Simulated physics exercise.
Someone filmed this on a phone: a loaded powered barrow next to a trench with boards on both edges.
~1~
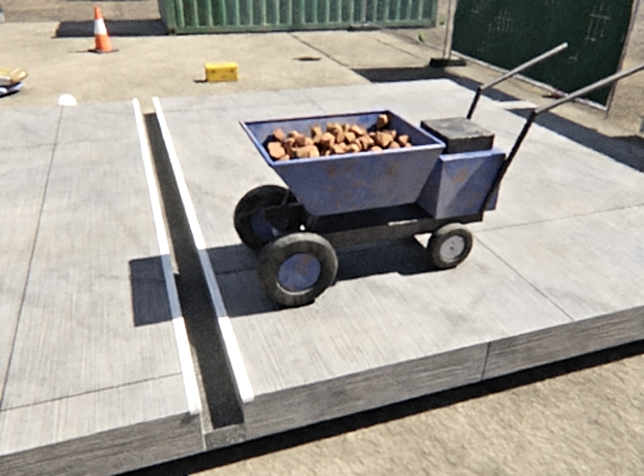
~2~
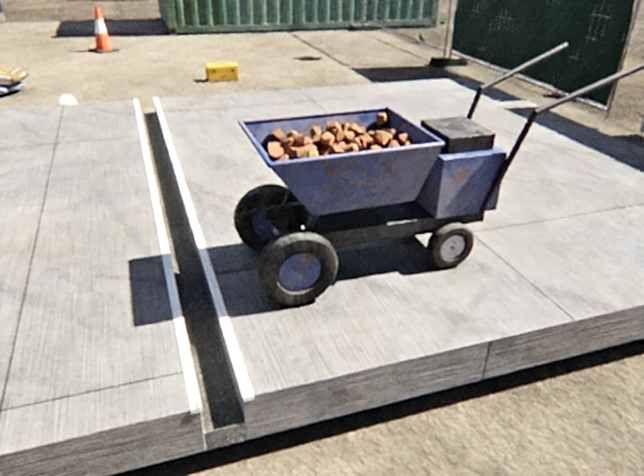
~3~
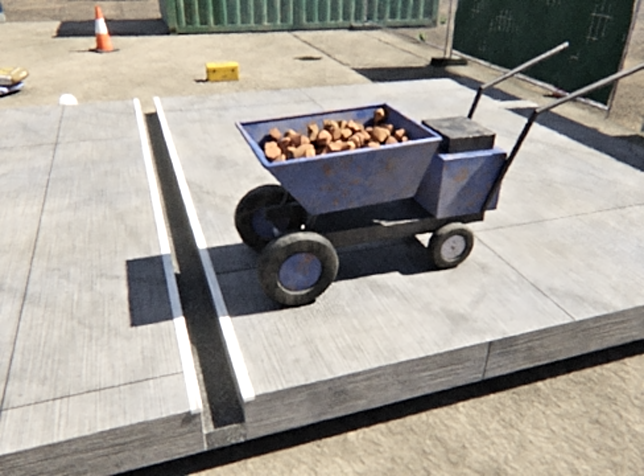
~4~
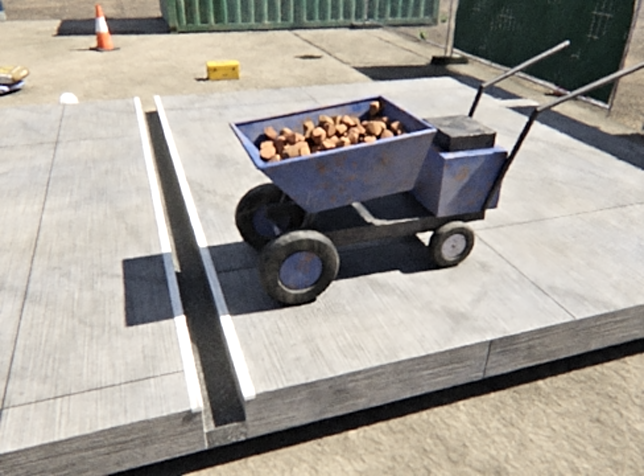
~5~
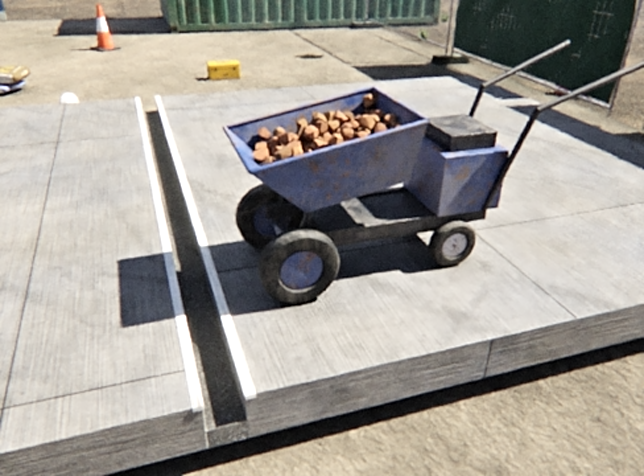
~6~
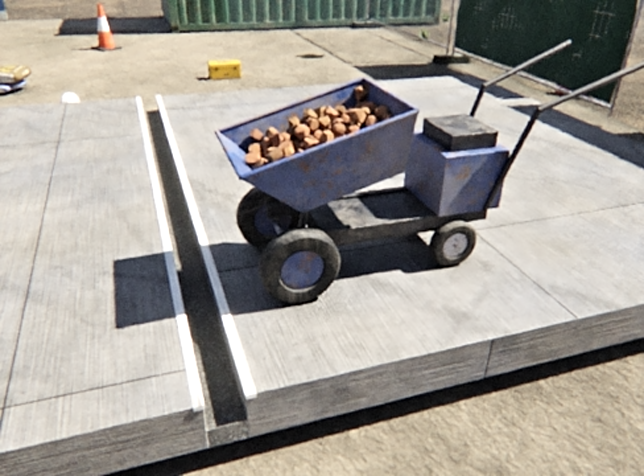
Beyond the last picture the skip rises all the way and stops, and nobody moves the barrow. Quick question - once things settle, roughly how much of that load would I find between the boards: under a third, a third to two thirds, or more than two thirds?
What ends in the trench is going to be under one-third of the load.
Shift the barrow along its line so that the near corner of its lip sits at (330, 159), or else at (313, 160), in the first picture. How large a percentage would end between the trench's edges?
The first stopping place yields 50 % and the other yields 40 %.
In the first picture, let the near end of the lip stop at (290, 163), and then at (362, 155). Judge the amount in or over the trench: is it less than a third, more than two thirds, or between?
First: Under a third. Second: The middle third.
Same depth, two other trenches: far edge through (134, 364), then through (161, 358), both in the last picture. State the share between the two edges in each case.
The first try gives 50 percent, then the second gives 30 percent.
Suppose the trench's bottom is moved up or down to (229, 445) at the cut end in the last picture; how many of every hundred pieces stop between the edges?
I'd say roughly 0 in a hundred.
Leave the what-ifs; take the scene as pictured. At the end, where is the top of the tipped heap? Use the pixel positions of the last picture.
The topmost point rests at roughly pixel (142, 260) in the last view.
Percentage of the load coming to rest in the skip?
It is some 0 percent.
Just after the last frame, skip tipped steeply; every one in the skip.
A moment on, skip tipped right over; the larger part in the skip; about a tenth beyond it; about a tenth falling.
Further on, skip tipped right over; roughly a quarter in the skip; the larger part beyond it; just a few falling.
When it is over, skip tipped right over; just a few in the skip; about a tenth in or heaped over the trench; almost all beyond it.
